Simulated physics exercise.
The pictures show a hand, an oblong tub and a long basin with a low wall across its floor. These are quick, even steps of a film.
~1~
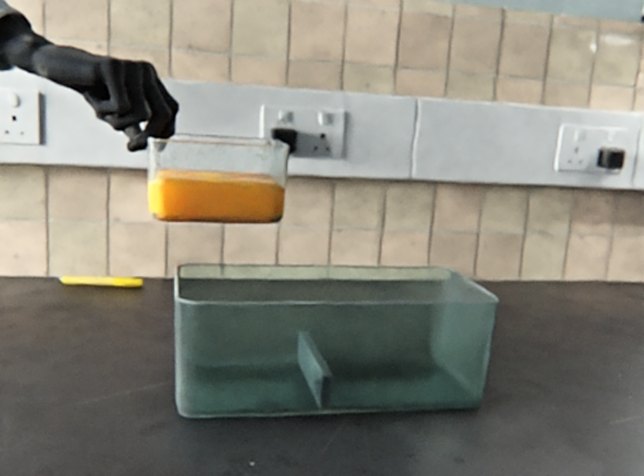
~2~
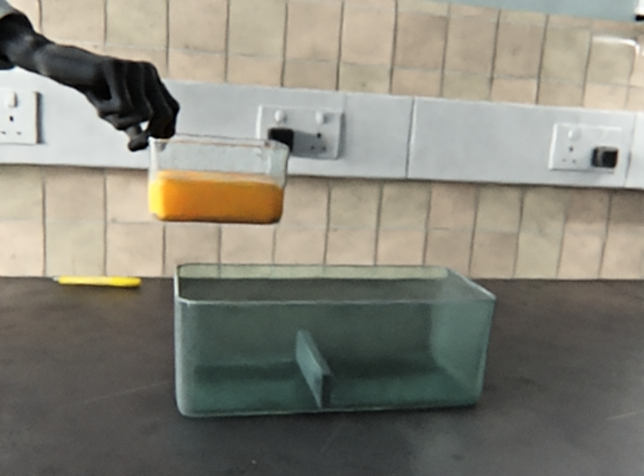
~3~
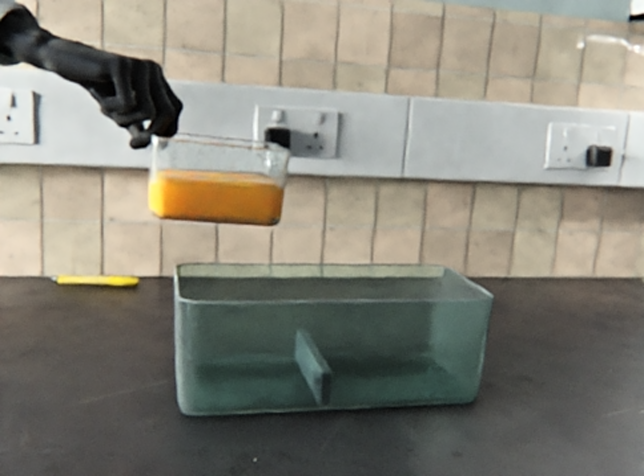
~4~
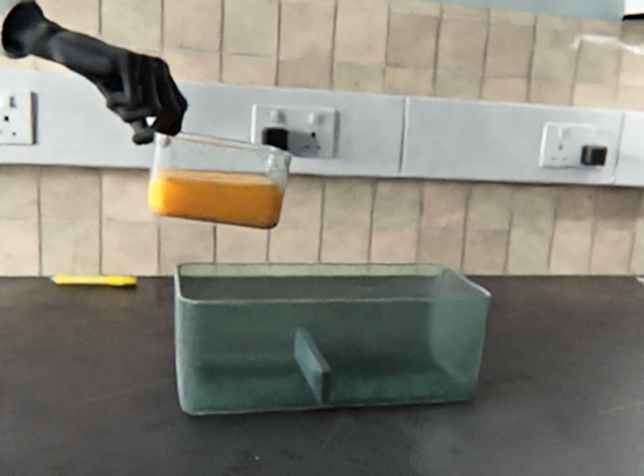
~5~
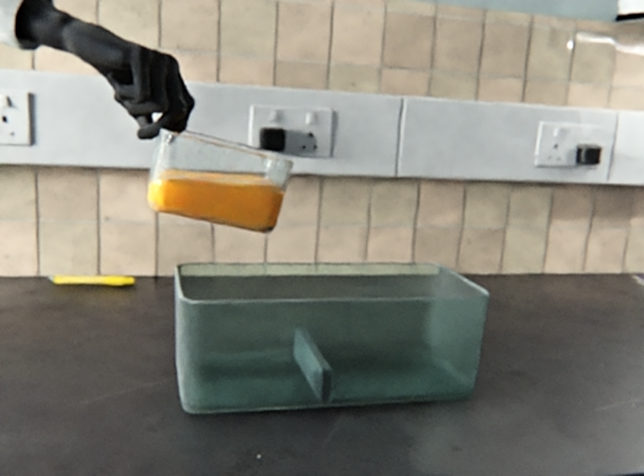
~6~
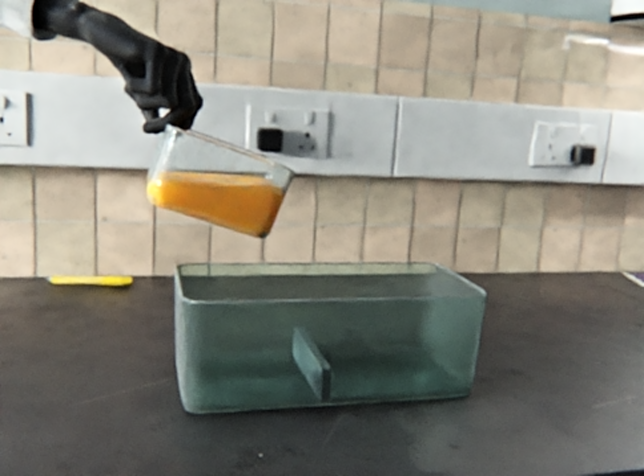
Above a long basin on a dark counter, a gloved hand gradually tilts a tub of orange juice rightward.
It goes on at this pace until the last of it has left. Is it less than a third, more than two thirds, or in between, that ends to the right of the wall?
It comes to between a third and two thirds.
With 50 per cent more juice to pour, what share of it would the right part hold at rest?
Near 65 %.
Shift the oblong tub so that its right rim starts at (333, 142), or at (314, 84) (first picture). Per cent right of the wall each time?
Roughly 95 per cent, and 85 per cent.
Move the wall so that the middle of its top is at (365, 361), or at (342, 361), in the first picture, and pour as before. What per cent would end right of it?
In turn 10 and 10 in a hundred.
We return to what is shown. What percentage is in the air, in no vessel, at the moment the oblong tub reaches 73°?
Some 25 per cent.
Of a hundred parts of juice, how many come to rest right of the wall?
Some 45 per cent.
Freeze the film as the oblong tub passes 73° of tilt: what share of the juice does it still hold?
About 55 per cent.
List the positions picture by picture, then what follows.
In the first frame, it leans 0°; its right rim is at (282, 145); the juice meets the walls at (154, 174) and (276, 180); the long basin's rim runs from (177, 283) to (474, 285); the wall's top is at (314, 352).
In the second frame, it leans 1°; its right rim is at (281, 146); the juice meets the walls at (153, 175) and (276, 180).
In the third frame, it leans 3°; its right rim is at (282, 149); the juice meets the walls at (154, 175) and (276, 180).
In the fourth frame, it leans 7°; its right rim is at (283, 154); the juice meets the walls at (154, 175) and (275, 181).
In the fifth frame, it leans 11°; its right rim is at (285, 160); the juice meets the walls at (153, 177) and (275, 182).
In the sixth frame, it leans 17°; its right rim is at (285, 168); the juice meets the walls at (152, 176) and (276, 183).
A moment on, the oblong tub is tipped part way and 57 per cent is still to pour, 4 is left of the wall and 13 right of it.
Next, the oblong tub is tipped right over and 9 per cent is still to pour, 40 is left of the wall and 44 right of it.
Then the oblong tub is tipped right over and 0 per cent is still to pour, 54 is left of the wall and 45 right of it.
Later the oblong tub is tipped right over and 0 per cent is still to pour, 54 is left of the wall and 45 right of it.
Finally, 54 per cent lies left of the wall, 45 right of it and 1 outside.
